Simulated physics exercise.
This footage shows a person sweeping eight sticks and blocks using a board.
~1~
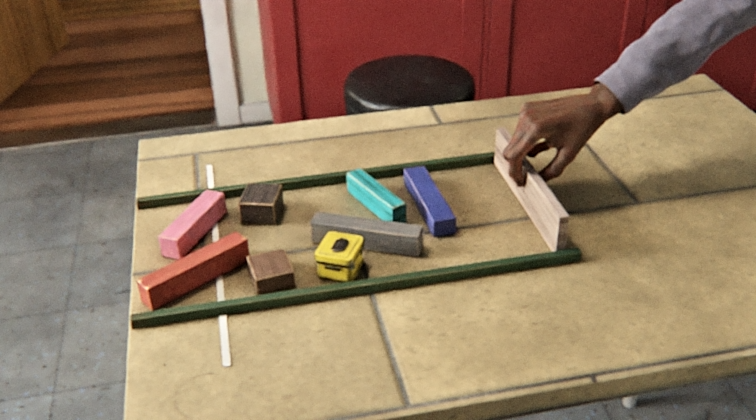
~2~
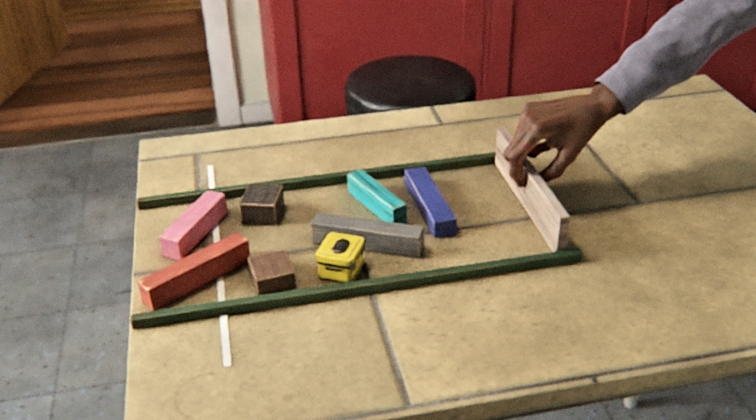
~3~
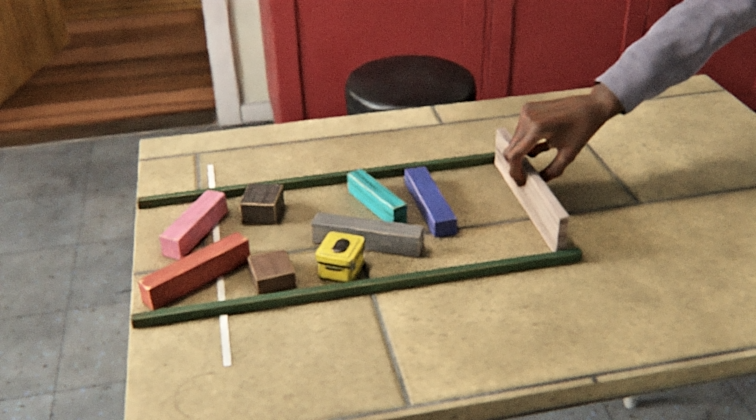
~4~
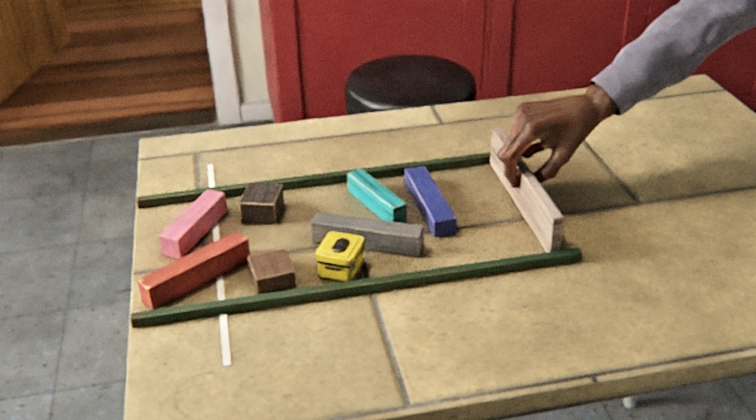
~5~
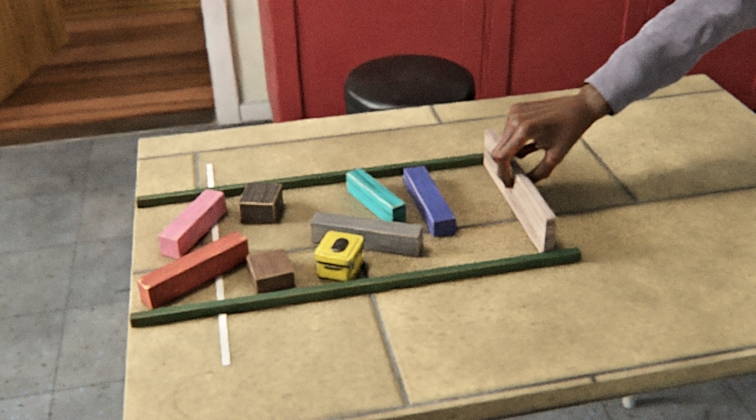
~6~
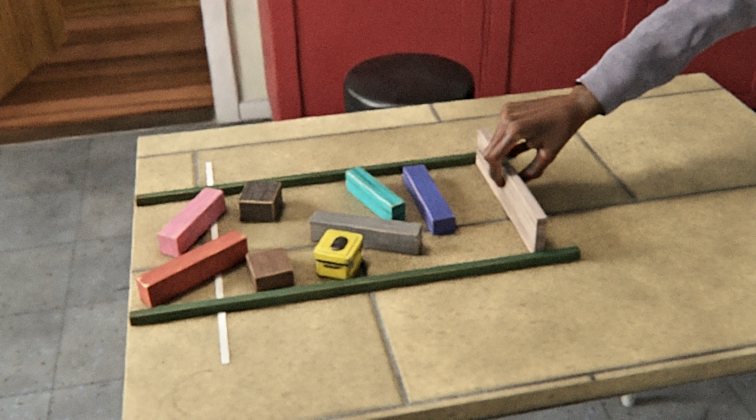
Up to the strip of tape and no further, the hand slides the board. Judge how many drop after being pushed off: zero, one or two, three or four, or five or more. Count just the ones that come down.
Well, a single one or a pair end up dropping off.
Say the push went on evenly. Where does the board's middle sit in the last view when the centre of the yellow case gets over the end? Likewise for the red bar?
The middle is at (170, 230) when it's the yellow case, and at (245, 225) when it's the red bar.
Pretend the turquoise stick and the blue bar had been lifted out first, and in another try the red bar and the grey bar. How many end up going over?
Result: 0 in the first case, with 1 in the second.
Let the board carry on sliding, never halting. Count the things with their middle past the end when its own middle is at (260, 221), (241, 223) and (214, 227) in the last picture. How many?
0, 1 and 2.
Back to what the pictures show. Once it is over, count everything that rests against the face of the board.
It's 2 of them.
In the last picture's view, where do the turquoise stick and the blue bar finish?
The turquoise stick ends up near (181, 219), and the blue bar near (202, 224).
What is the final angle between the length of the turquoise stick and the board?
It sits some 0° out of line.
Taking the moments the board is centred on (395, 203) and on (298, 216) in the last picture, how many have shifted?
At the first spot the count is 3, and at the second it is 8.
A little later, none off yet; red bar at rest near (195, 267); pink bar at rest near (193, 221); brown block at rest near (270, 270).
Next, none off yet; red bar at rest near (195, 267); pink bar at rest near (193, 221); brown block moving near (261, 271).
Later still, none off yet; red bar shifted a little near (147, 277); pink bar shifted a little near (158, 222); brown block shifted well along near (192, 272).
When it is over, the number that fall off is one or two; down, pink bar and red bar.
